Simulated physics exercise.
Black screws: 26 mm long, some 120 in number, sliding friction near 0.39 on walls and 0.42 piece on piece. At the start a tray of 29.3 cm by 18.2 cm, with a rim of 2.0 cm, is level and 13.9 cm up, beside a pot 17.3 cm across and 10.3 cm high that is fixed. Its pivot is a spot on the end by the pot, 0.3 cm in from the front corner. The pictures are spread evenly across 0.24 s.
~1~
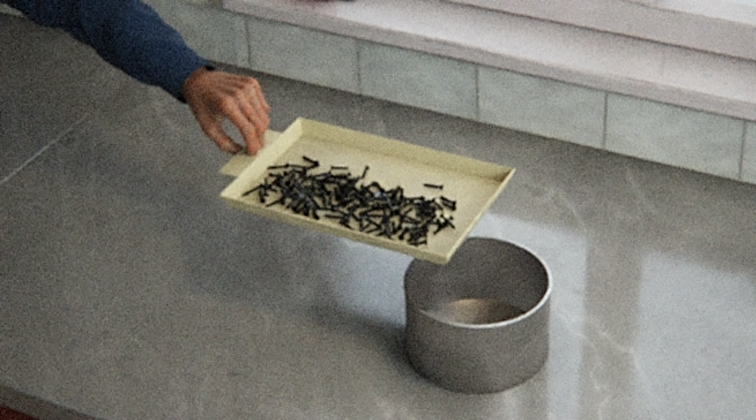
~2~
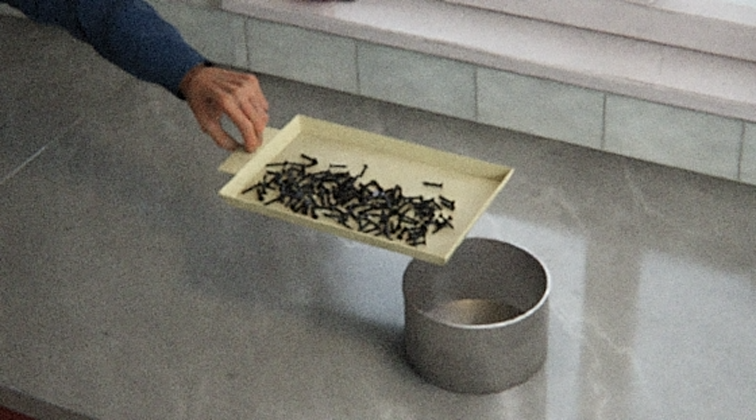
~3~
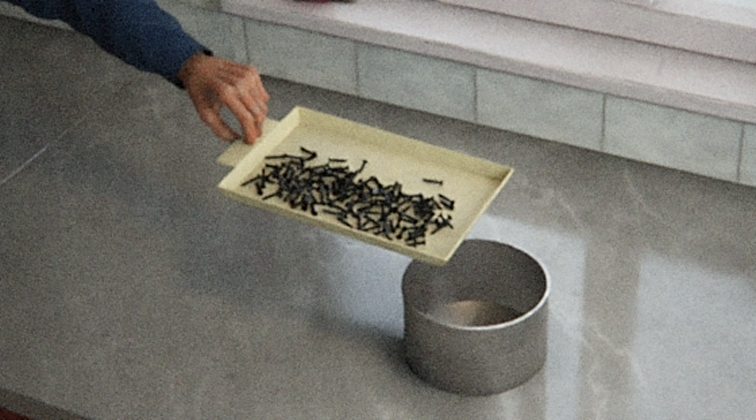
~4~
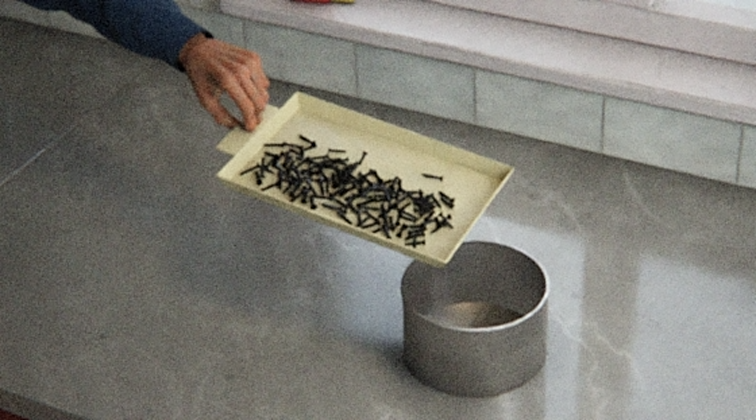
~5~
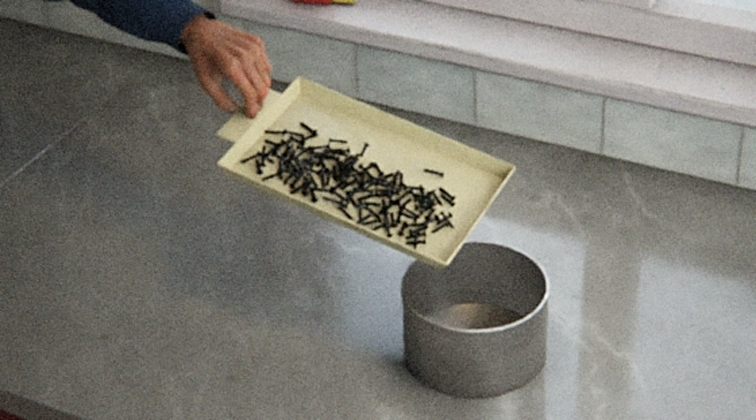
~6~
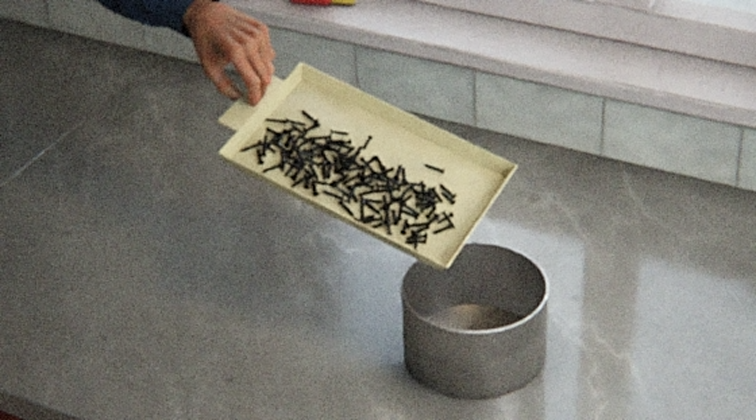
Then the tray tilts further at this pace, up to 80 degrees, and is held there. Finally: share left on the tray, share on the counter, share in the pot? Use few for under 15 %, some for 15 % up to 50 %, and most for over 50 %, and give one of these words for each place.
Left on the tray: Few, counter: Few, pot: Most.
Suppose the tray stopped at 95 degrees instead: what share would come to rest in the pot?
Roughly 95 %.
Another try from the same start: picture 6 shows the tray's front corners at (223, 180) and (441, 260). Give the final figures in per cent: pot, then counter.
Pot 45 % / counter 55 %.
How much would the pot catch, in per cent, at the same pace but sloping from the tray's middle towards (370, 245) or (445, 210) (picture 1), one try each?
Near 45 and 55 percent, in that order.
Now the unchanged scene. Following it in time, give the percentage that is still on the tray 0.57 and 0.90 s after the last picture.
45 then 5.
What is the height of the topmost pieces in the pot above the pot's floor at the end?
Some 2.5 cm up.
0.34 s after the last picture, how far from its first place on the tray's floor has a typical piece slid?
About 7 cm.
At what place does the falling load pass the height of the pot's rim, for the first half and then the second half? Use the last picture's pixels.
Roughly (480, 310) to start, and after that (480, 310).
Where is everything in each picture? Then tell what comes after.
Tray tilt 0 degrees, front corners at (228, 193) and (444, 251); middle of the pieces at (349, 202); pot at (477, 280), in the first frame.
Tray tilt 1 degrees, front corners at (227, 191) and (443, 252); middle of the pieces at (348, 201), in the second frame.
Tray tilt 4 degrees, front corners at (226, 184) and (443, 254), lowest corner right front; middle of the pieces at (347, 197), in the third frame.
Tray tilt 8 degrees, front corners at (225, 174) and (443, 256), lowest corner right front; middle of the pieces at (347, 191), in the fourth frame.
Tray tilt 12 degrees, front corners at (226, 162) and (444, 258), lowest corner right front; middle of the pieces at (348, 184), in the fifth frame.
Tray tilt 17 degrees, front corners at (228, 151) and (444, 260), lowest corner right front; middle of the pieces at (351, 180); pot at (474, 285), in the sixth frame.
Then, 0.34 s after the last picture, tilt 48 degrees; the tray holds 100 %, the pot 0 %.
Then, 0.57 s after the last picture, tilt 69 degrees; the tray holds 45 %, the pot 20 %.
Then, 0.90 s after the last picture, tilt 80 degrees; the tray holds 5 %, the pot 85 %.
In the end, tray 0 %, counter 5 %, pot 95 %.
